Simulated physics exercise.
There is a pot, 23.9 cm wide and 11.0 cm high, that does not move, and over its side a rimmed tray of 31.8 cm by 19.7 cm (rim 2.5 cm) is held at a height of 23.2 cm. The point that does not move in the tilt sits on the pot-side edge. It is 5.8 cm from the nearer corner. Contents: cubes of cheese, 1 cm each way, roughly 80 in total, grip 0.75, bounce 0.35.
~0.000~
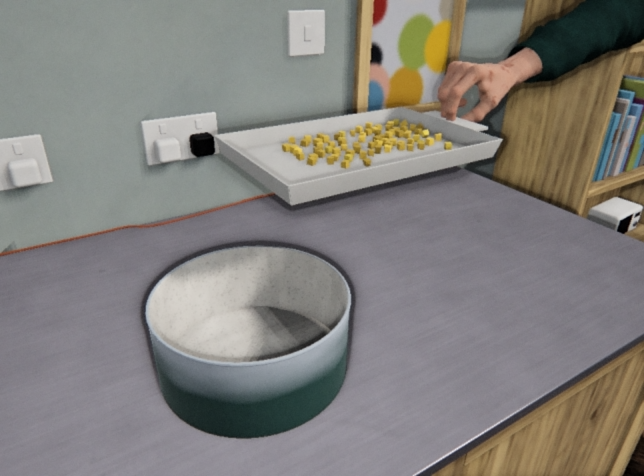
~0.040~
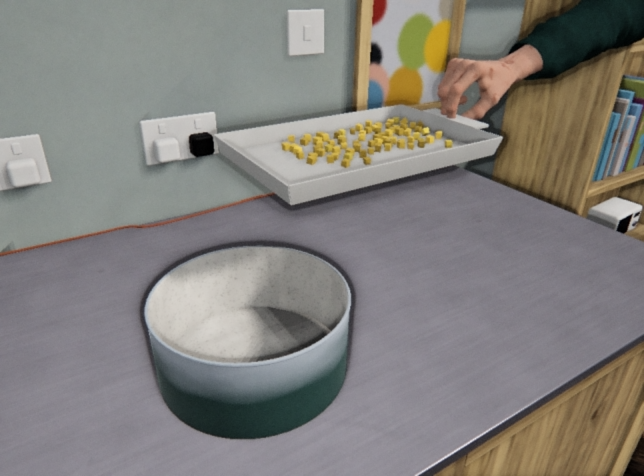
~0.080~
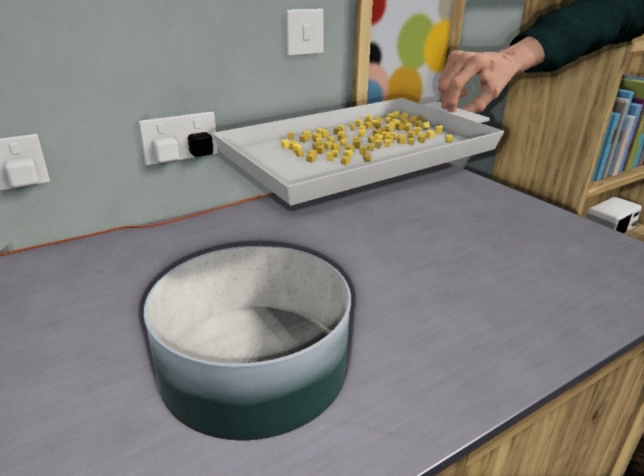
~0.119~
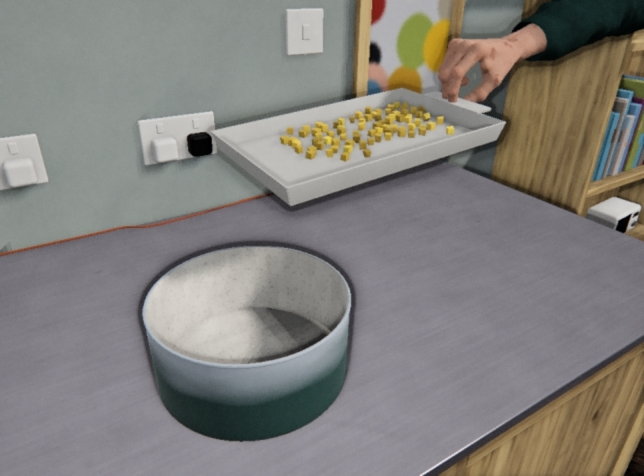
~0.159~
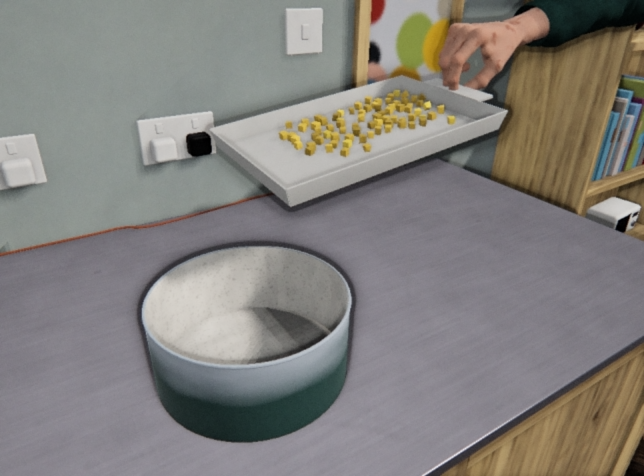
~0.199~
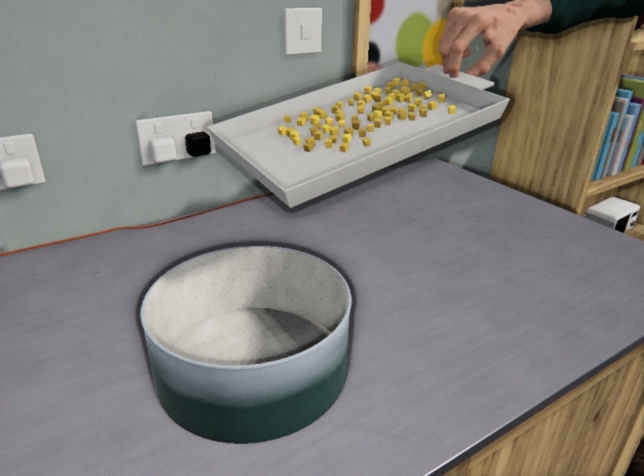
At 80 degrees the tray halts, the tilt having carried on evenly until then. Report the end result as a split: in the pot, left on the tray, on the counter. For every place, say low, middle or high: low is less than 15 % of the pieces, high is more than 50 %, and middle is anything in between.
Here is the split: Pot: High; tray: Middle; counter: Low.
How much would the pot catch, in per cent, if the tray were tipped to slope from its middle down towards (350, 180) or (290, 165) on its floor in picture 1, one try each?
The share comes to roughly 70 in a hundred, then roughly 25 in a hundred.
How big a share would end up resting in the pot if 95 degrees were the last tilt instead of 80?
Roughly 90 %.
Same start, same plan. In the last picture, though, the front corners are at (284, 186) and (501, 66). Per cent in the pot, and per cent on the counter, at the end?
Final per cent - pot 70, counter 20.
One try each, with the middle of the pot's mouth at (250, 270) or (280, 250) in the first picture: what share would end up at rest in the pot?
Near 35 and 0 percent, one try each.
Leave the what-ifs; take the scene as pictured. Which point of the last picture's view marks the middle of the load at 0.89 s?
The load's centre is near (274, 196) at that time.
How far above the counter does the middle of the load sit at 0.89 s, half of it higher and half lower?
About 24 centimetres.
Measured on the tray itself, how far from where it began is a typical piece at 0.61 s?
It has moved some 3 cm from its start.
After 0.61 s, tilt 44 degrees; the tray holds 100 %, the pot 0 %.
Then, at 0.89 s, tilt 66 degrees; the tray holds 80 %, the pot 0 %.
Then, at 1.27 s, tilt 80 degrees; the tray holds 25 %, the pot 65 %.
By 2.3 s all is still; pot 65 %, tray 25 %, counter 5 %.
